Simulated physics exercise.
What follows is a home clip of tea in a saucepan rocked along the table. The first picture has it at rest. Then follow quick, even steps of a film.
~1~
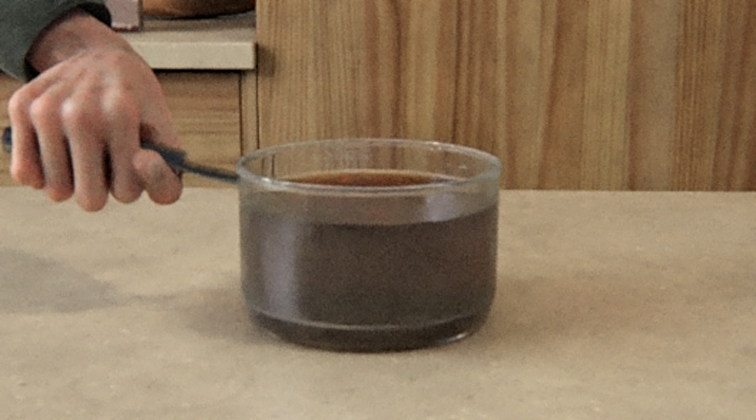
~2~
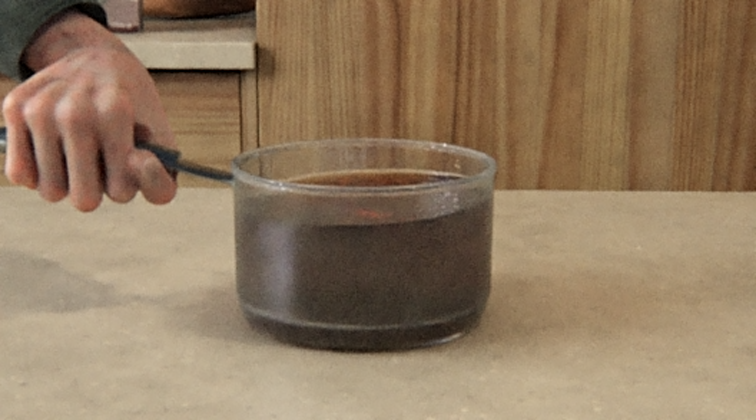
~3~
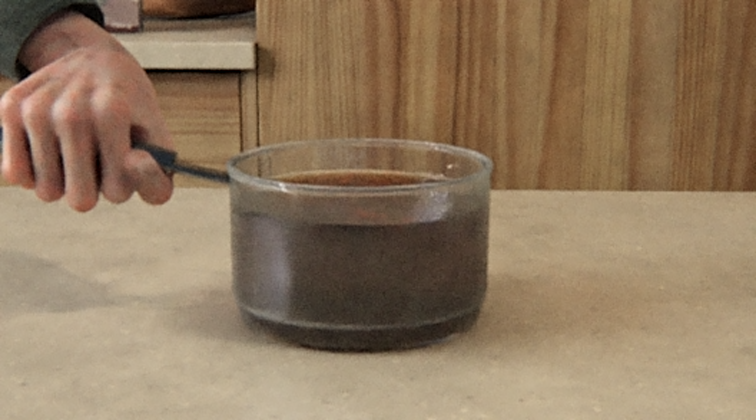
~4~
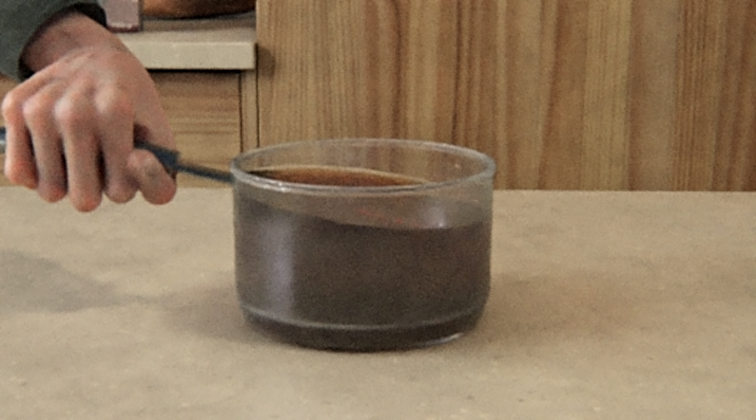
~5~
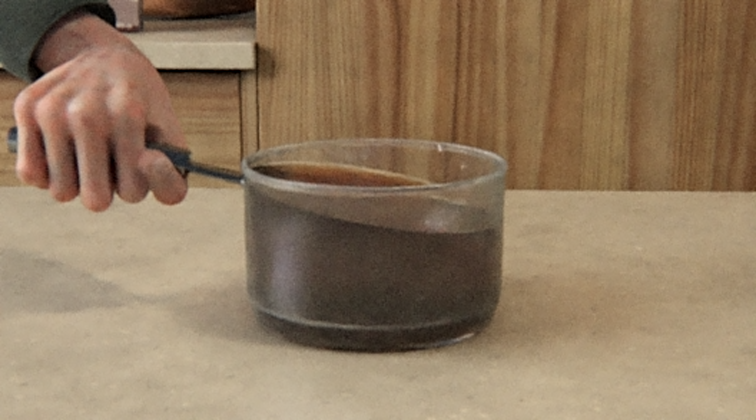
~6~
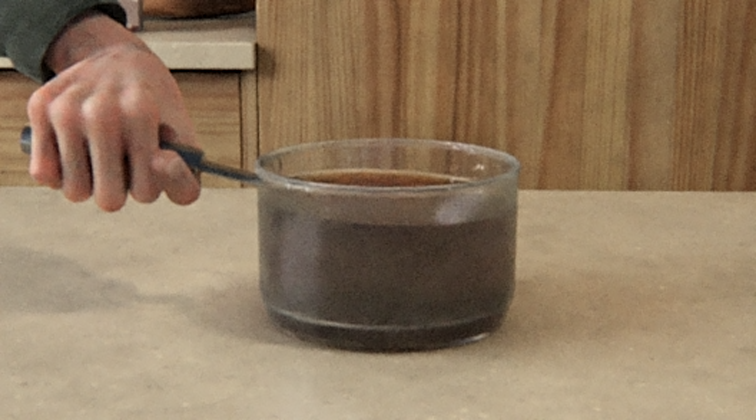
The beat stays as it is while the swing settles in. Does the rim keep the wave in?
No, overflows.
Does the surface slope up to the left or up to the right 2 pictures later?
It's to the right flank.
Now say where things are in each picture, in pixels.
The first frame shows saucepan (369, 234) about three quarters full; at rest.
The second frame shows saucepan about three quarters full, surface at (364, 196); surface about level.
The third frame shows saucepan (360, 234) about three quarters full; surface about level.
The fourth frame shows saucepan about three quarters full, surface at (364, 196); surface a little higher on the left.
The fifth frame shows saucepan (374, 234) about three quarters full; surface clearly higher on the left.
The sixth frame shows saucepan about three quarters full, surface at (388, 196); surface about level.
Shortly, the highest wave so far goes over the rim.
At the finish, the highest wave so far goes over the rim; some is on the top.
